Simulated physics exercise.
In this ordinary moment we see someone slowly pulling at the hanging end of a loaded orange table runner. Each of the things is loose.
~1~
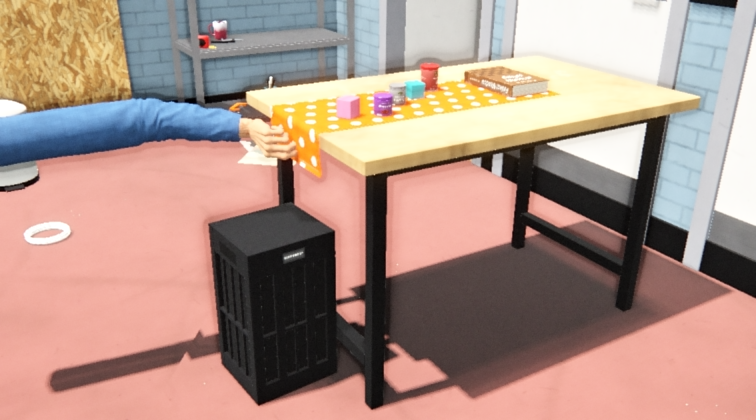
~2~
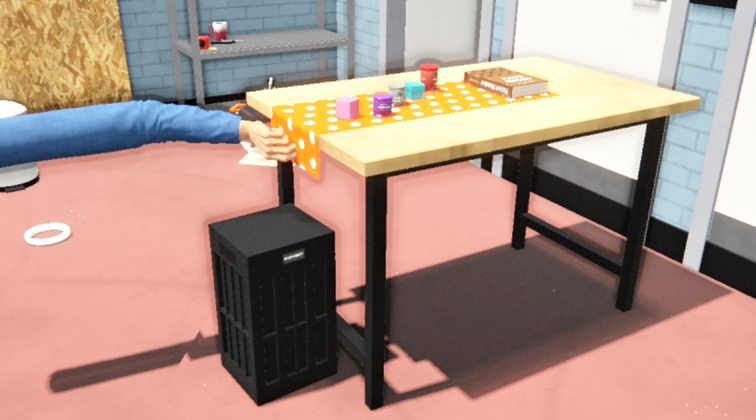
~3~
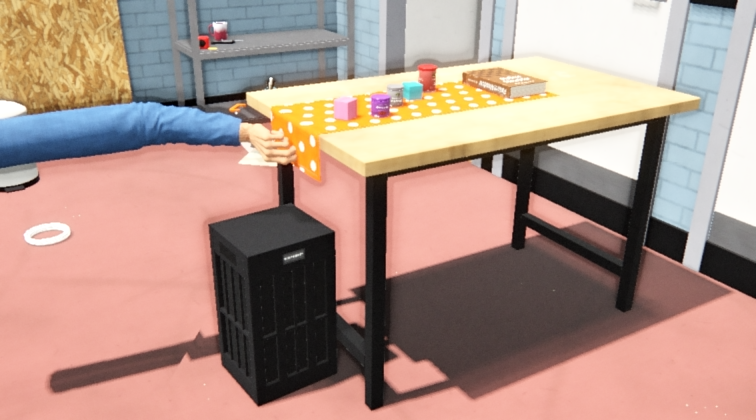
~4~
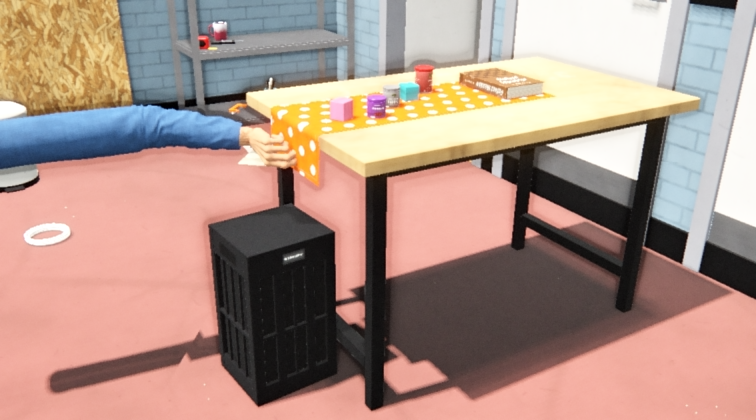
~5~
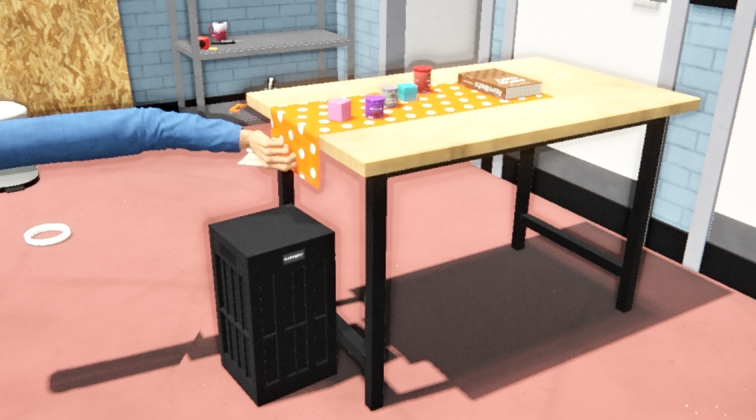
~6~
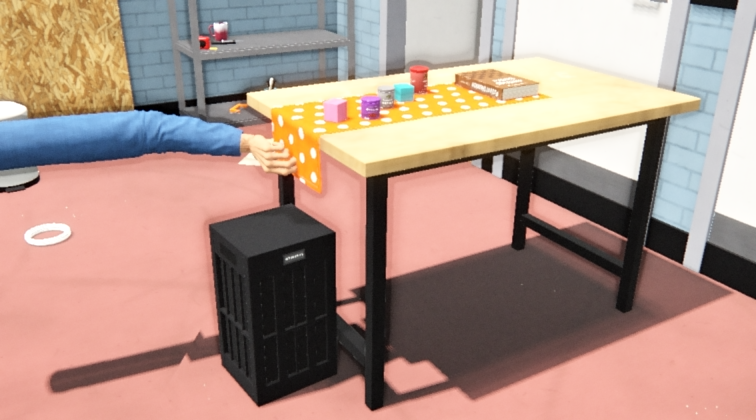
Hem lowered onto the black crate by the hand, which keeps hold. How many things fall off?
Oh, the ones that fall number just the one this time.
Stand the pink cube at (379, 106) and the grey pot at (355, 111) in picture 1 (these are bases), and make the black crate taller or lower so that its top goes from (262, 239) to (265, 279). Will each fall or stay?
Result: Pink cube gone, grey pot gone.
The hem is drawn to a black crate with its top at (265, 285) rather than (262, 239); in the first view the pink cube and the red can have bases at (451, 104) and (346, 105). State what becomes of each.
Observed: Pink cube remains seated; red can departs.
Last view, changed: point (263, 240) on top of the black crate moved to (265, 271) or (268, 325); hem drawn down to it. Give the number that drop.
The count would be 2 and then 4.
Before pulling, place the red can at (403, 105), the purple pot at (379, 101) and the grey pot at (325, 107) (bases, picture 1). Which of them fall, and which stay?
In the end the red can is still on top, the purple pot is still on top, and the grey pot is no longer on top.
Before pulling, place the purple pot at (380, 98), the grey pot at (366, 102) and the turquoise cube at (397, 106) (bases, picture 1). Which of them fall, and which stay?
Looking at each one, the purple pot remains in position, the grey pot remains in position and the turquoise cube remains in position.
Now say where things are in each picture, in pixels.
The first picture shows hem (321, 178); pink cube (348, 98); purple pot (383, 95); grey pot (398, 84); turquoise cube (415, 82); red can (430, 65); top of the crate (262, 239).
The second picture shows hem (319, 180); pink cube (348, 99).
The third picture shows hem (321, 182); purple pot (381, 96).
The fourth picture shows hem (319, 187); grey pot (391, 86); top of the crate (262, 240).
The fifth picture shows hem (319, 190); turquoise cube (407, 85).
The sixth picture shows hem (321, 194); pink cube (335, 101); purple pot (371, 98); grey pot (386, 87); turquoise cube (404, 85); red can (420, 68).
Soon after, hem on the crate; pink cube gone.
In the end, hem on the crate; pink cube gone. Over the edge go one.
